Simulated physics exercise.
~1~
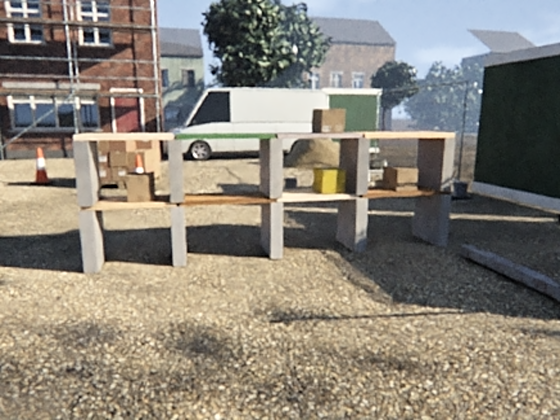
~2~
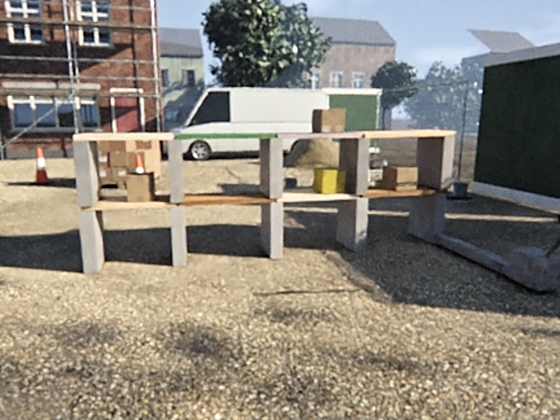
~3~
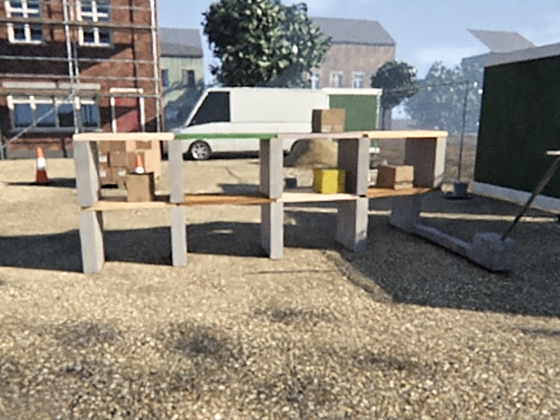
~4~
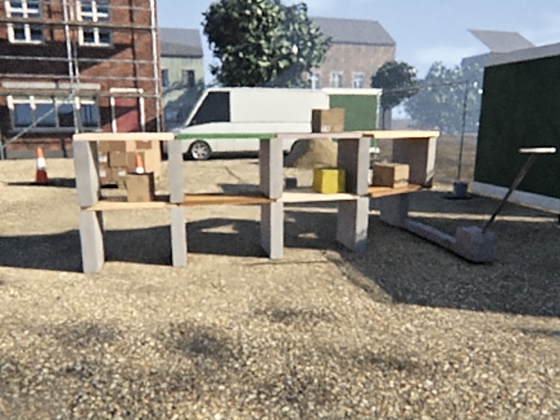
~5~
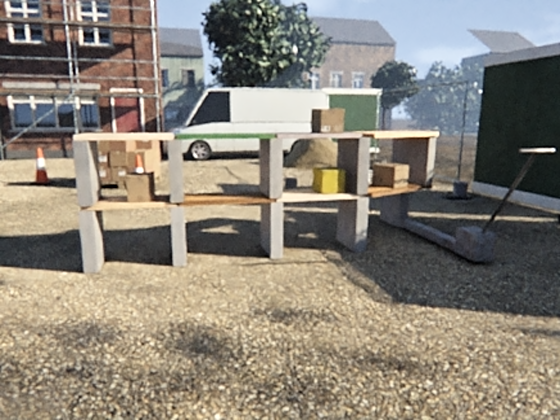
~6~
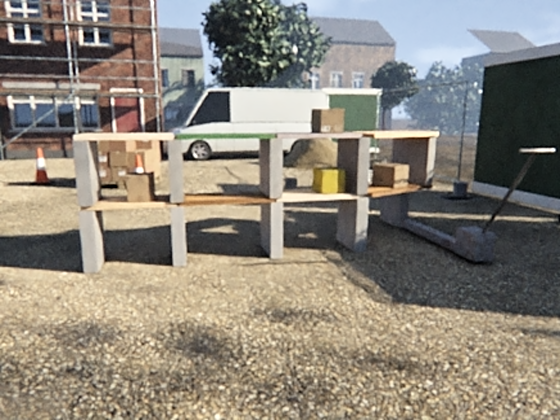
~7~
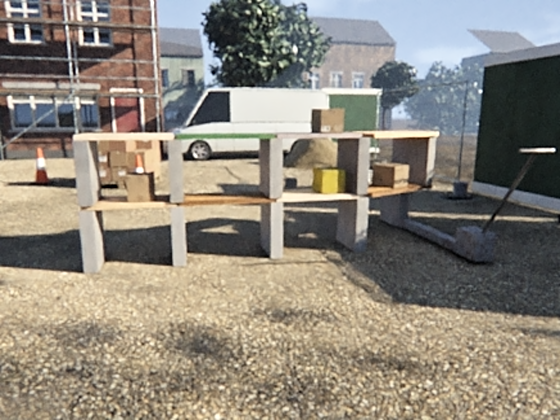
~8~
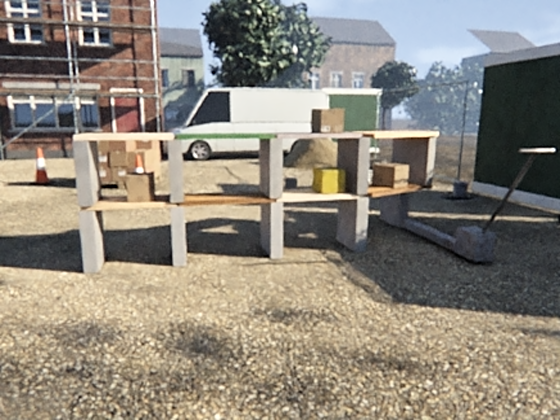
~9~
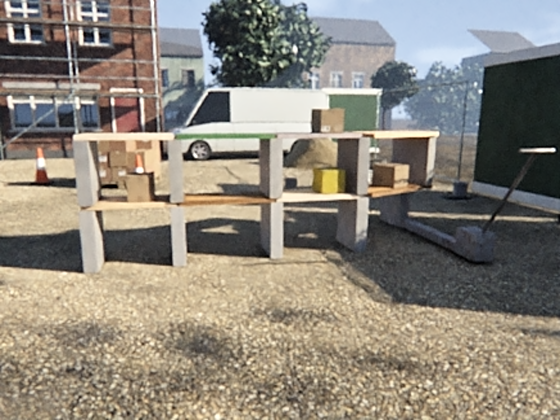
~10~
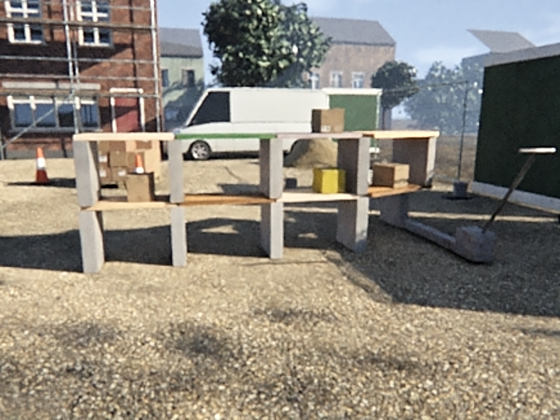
Two-tier row of upright blocks and boards holding cartons, a floor jack pushing the right end support leftward, everything staying standing.
